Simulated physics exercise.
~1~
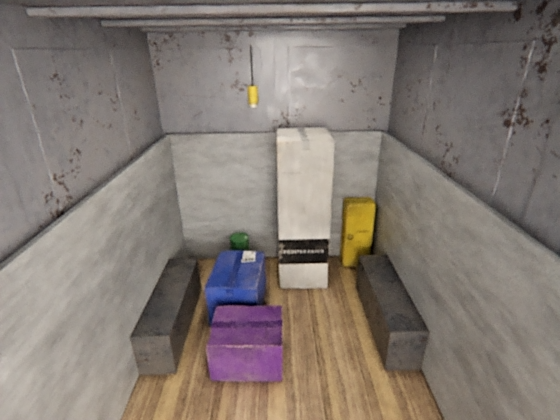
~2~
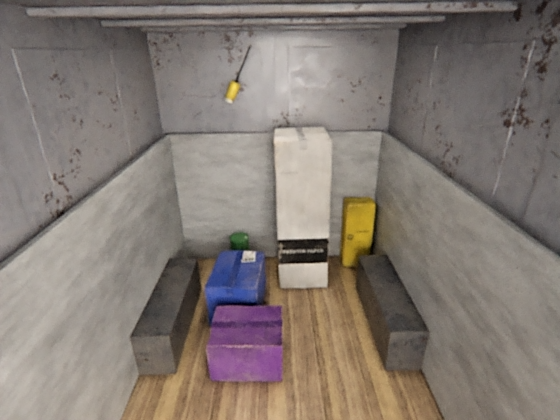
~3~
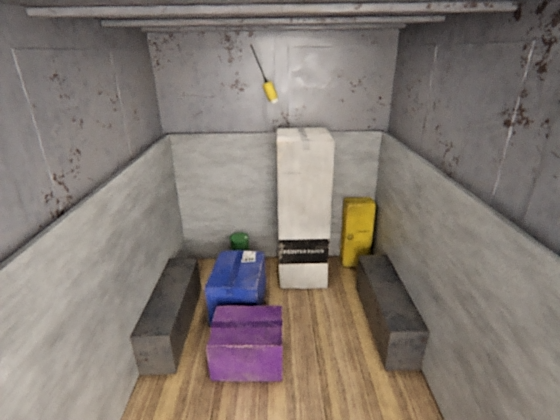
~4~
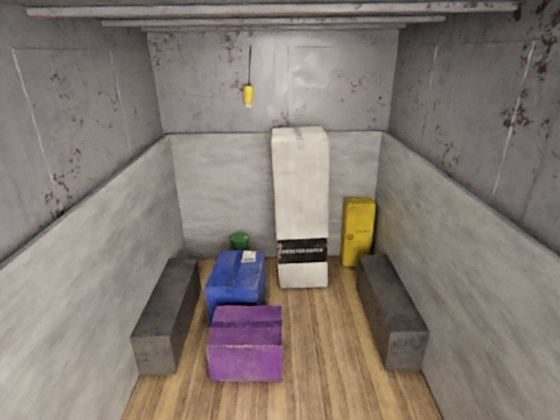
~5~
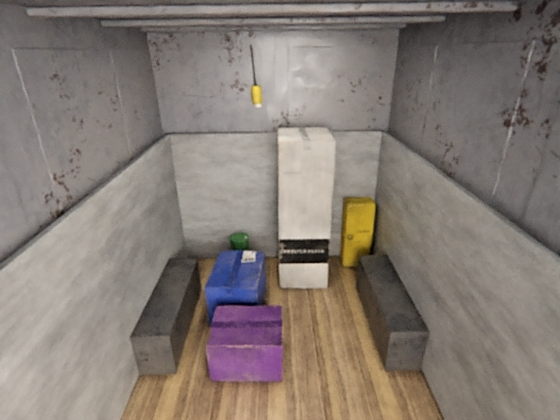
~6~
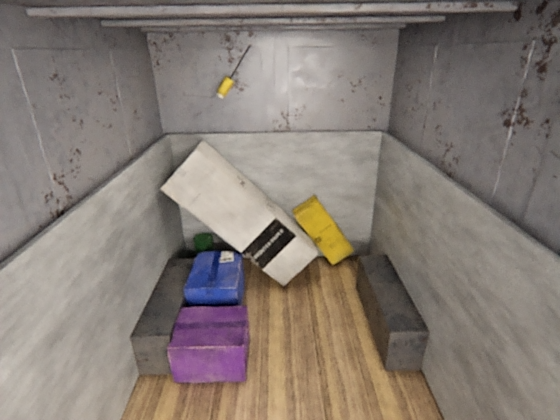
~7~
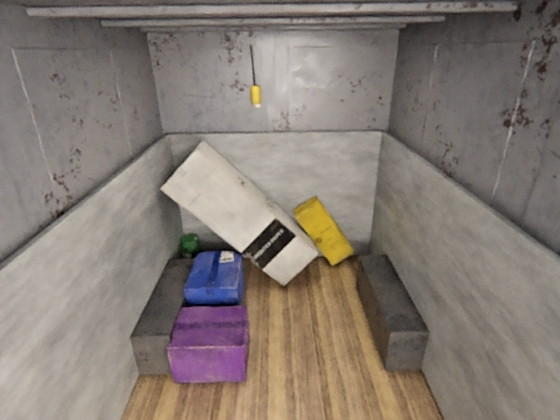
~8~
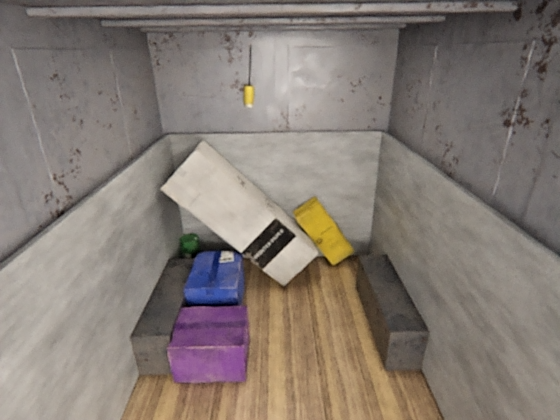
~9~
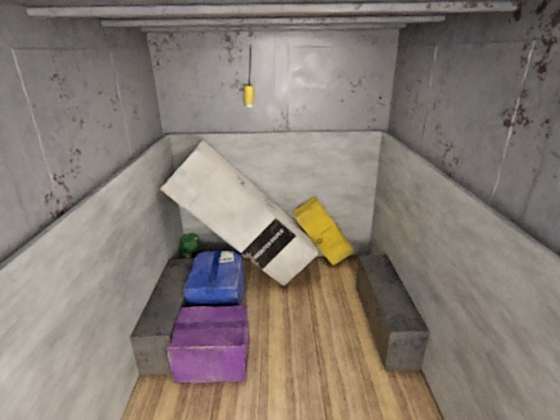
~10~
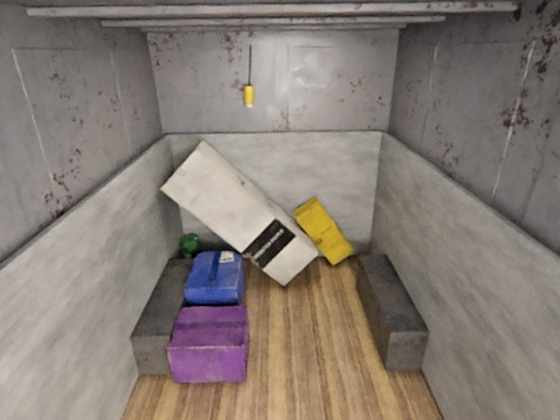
In a van's load bay, a yellow object hanging overhead swings while the boxes stay in place, then the load shifts left, the tall white box tipping left and the yellow box tilting too; both remain leaning, with the blue and purple boxes and green canister resting further left.
